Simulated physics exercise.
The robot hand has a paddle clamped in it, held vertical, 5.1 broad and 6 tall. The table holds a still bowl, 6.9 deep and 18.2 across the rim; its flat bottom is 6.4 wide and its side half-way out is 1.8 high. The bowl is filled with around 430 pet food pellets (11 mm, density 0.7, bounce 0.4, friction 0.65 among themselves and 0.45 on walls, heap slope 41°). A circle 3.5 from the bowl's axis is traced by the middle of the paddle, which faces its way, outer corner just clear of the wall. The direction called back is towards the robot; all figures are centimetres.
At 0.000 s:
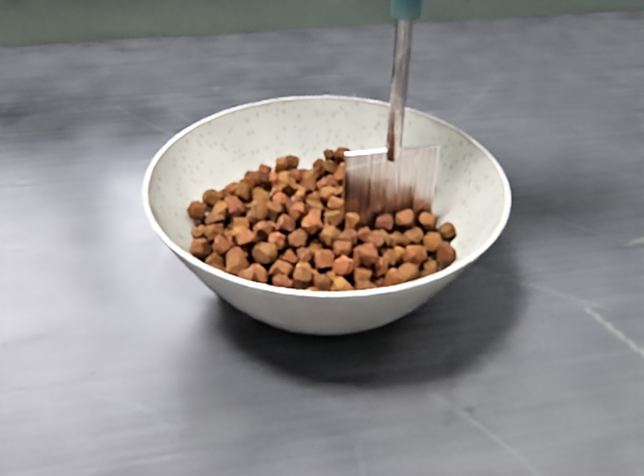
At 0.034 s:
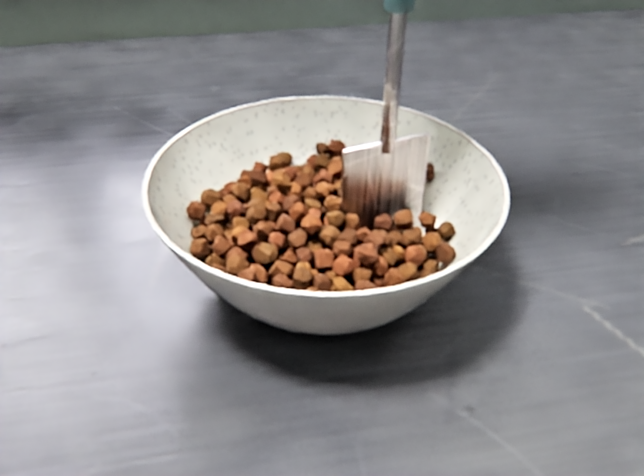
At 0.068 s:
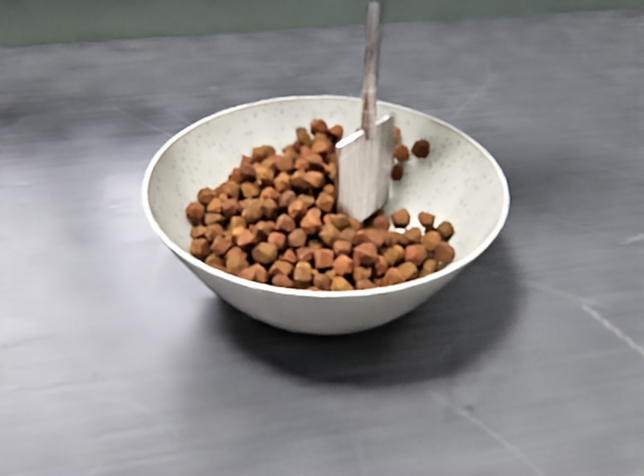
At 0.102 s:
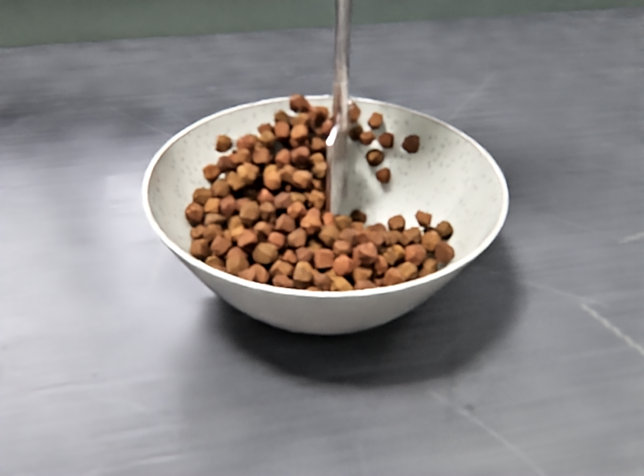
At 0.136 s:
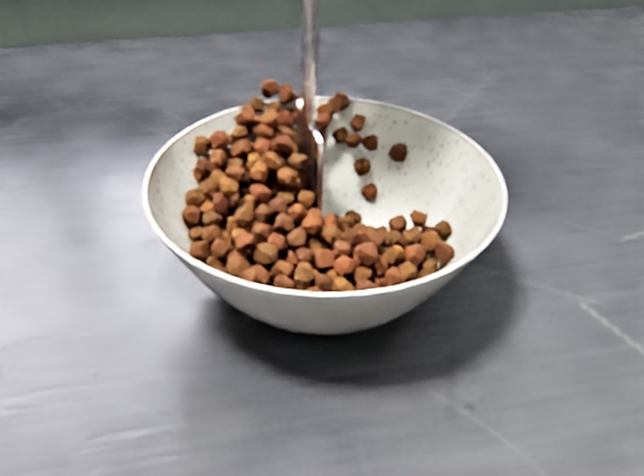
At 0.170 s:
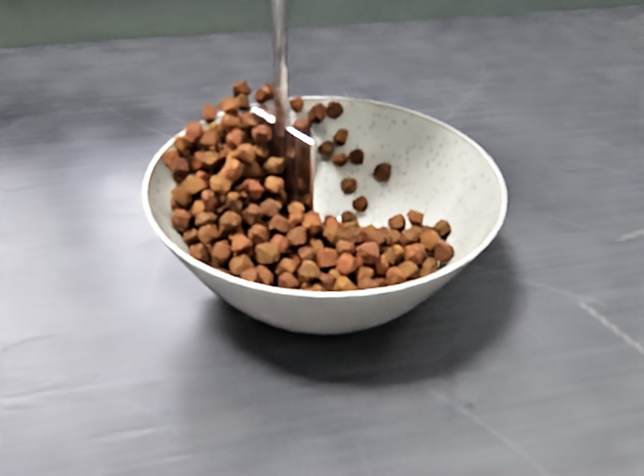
In a pale speckled bowl, an upright paddle sweeps leftward, pushing brown pellets into a heap.
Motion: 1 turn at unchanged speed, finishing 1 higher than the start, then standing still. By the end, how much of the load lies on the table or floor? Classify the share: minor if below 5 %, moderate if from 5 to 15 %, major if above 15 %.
Major, above 15 %.
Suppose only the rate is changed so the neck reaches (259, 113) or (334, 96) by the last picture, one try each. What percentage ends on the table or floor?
About 30 and 10 %.
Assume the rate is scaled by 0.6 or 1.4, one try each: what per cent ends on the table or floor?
Around 10 percent for the first try and 35 percent for the second.
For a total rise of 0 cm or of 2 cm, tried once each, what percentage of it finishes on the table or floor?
Roughly 25 percent, then roughly 20 percent.
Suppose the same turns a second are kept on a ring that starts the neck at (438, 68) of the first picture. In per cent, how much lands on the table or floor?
Close to 0 in a hundred.
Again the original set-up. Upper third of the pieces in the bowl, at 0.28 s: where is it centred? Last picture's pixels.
Look near (271, 246) for its middle.
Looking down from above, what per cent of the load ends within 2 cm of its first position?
Something close to 15 percent, I'd say.
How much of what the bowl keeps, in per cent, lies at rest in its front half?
I'd put it at roughly 35 per cent.
After 0.28 s, 209° round, highest piece 11 above the table; 405 in the bowl, 4 on the table or floor, 22 in flight or on the tool.
After 0.40 s, 299° round, highest piece 10 above the table; 365 in the bowl, 31 on the table or floor, 35 in flight or on the tool.
After 0.65 s, 0° round, highest piece 8 above the table; 320 in the bowl, 109 on the table or floor, 2 in flight or on the tool.
After 1.35 s, 0° round, highest piece 7 above the table; 320 in the bowl, 111 on the table or floor.
At rest, 320 in the bowl, 111 on the table or floor. That is 26 % on the table or floor.
